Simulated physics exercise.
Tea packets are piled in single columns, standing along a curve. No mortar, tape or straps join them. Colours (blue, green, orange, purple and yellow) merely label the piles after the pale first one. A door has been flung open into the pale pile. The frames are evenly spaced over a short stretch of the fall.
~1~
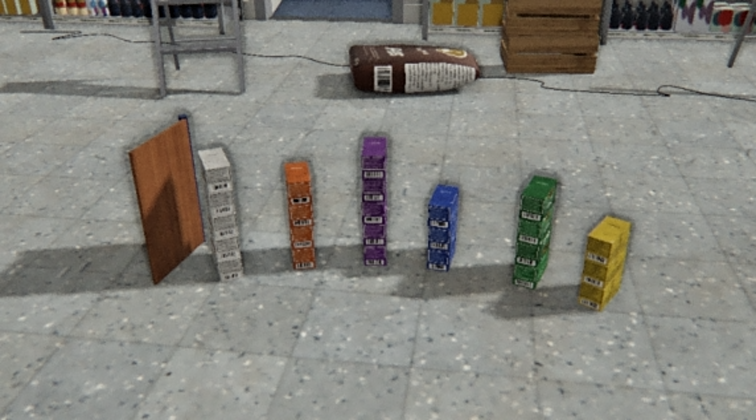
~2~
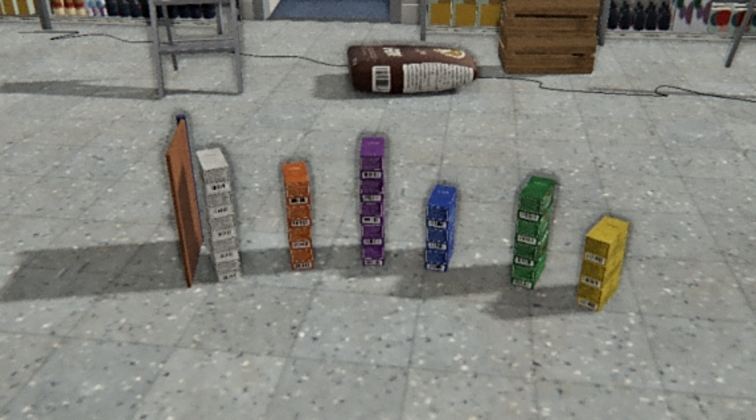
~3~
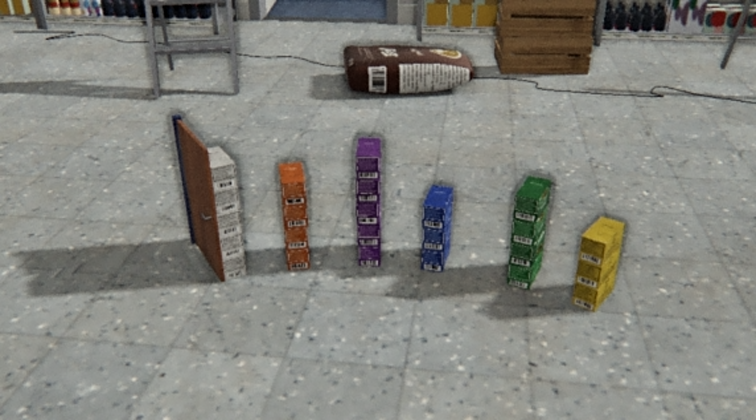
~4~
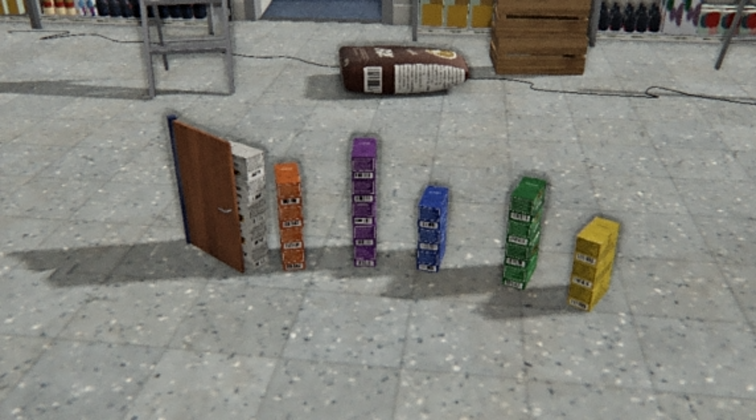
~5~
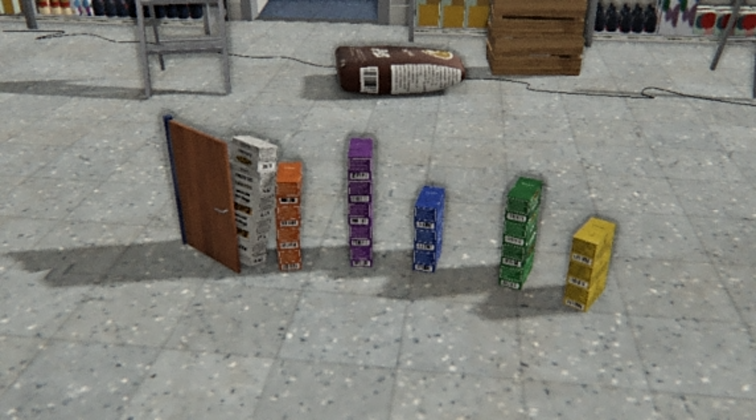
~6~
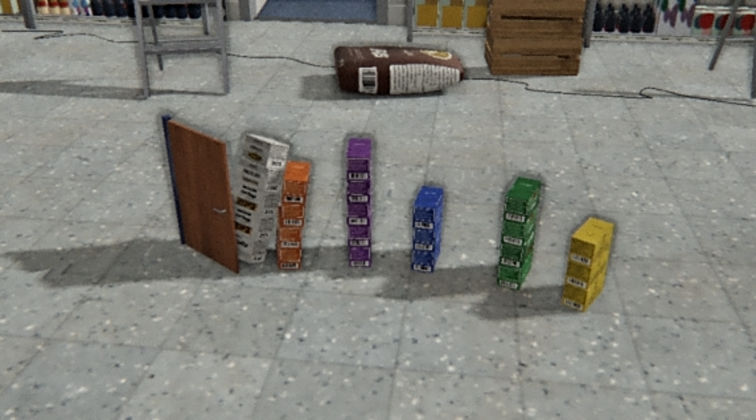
On a speckled tile floor, a brown door swung round into the pale pile at the left of a row of colored packet stacks, and the pale pile leaned right against the orange one.
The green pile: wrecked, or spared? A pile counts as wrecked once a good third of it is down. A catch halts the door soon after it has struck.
The green pile loses a good part of its height.
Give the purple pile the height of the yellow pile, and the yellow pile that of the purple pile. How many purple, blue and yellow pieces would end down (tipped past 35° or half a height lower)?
Down at the end: Purple 3, blue 2, yellow 0.
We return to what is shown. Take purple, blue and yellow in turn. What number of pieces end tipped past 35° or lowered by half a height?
The counts are purple 5, blue 3, yellow 3.
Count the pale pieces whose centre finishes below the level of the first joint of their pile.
5 of them.
Soon after the last picture, 5 of the pale pile down; none of the 4 green packets down (4 of 19 in all colours); top green packet unmoved; top orange packet leaning clearly, half its height lower.
A little later, 5 of the pale pile down; none of the 4 green packets down (12 of 19 in all colours); top green packet leaning clearly; top purple packet on its side.
At rest, 5 of the pale pile down; 4 of the 4 green packets down (19 of 19 in all colours); top green packet on its side; top orange packet on its side. As the last picture would show them, middles, top green packet near (666, 282), top orange packet near (408, 216).
